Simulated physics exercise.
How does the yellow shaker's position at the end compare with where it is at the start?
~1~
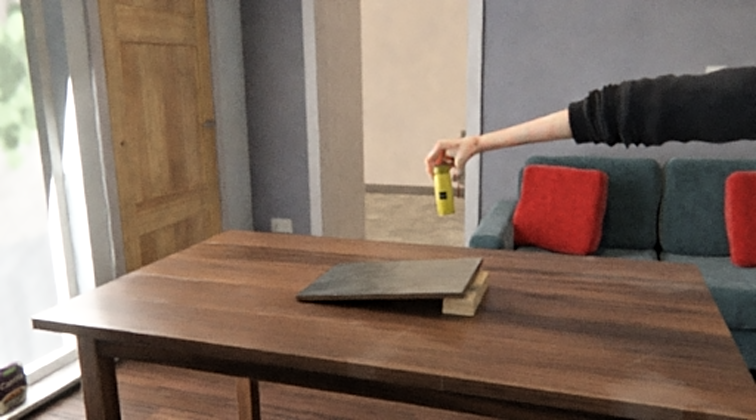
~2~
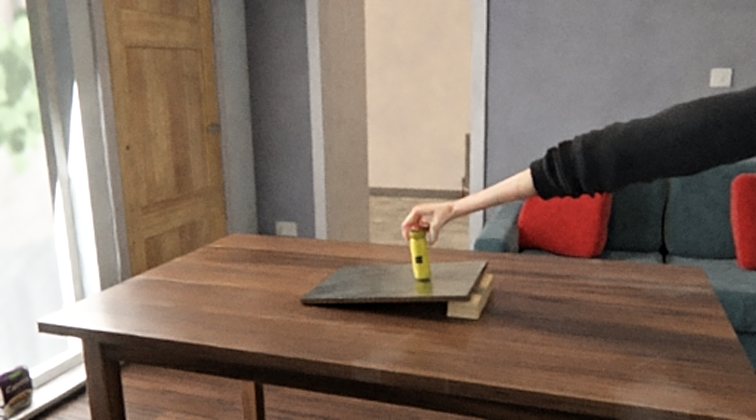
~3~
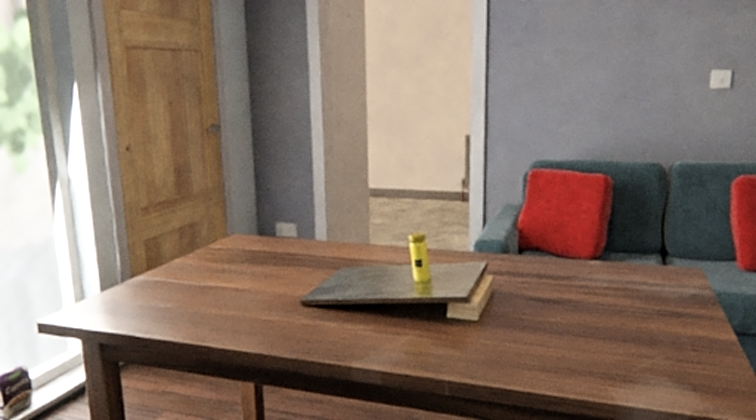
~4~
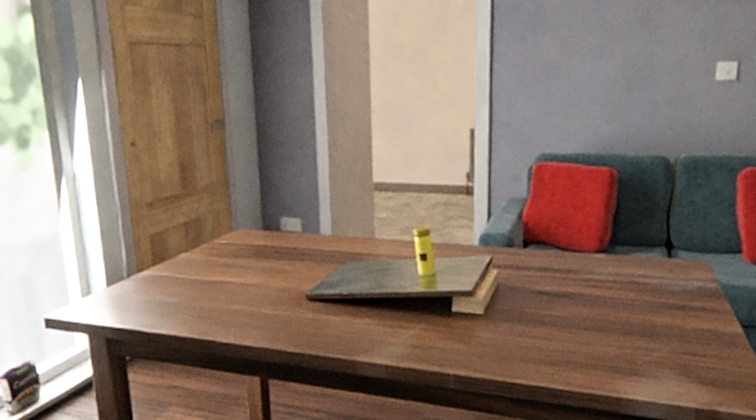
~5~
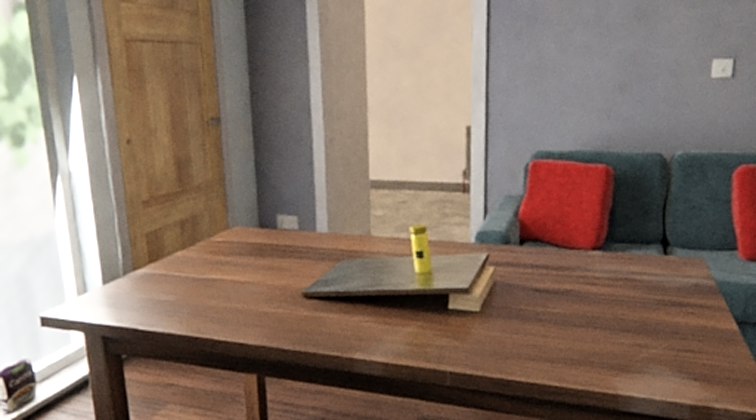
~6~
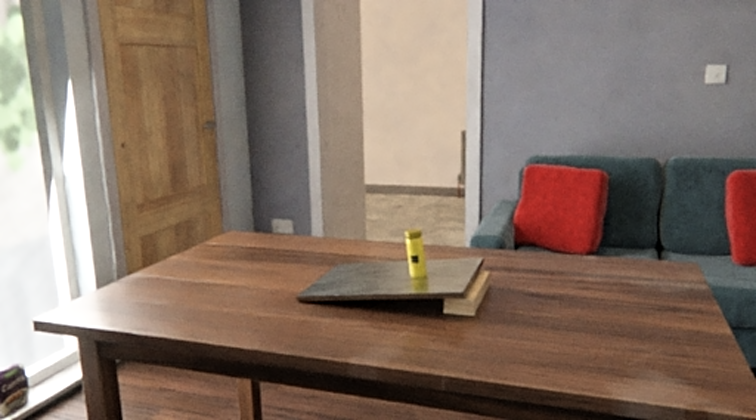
At the start it is held in the air above the board, and by the end it is lower and a little further left, standing upright on the sloping board with no hand on it.
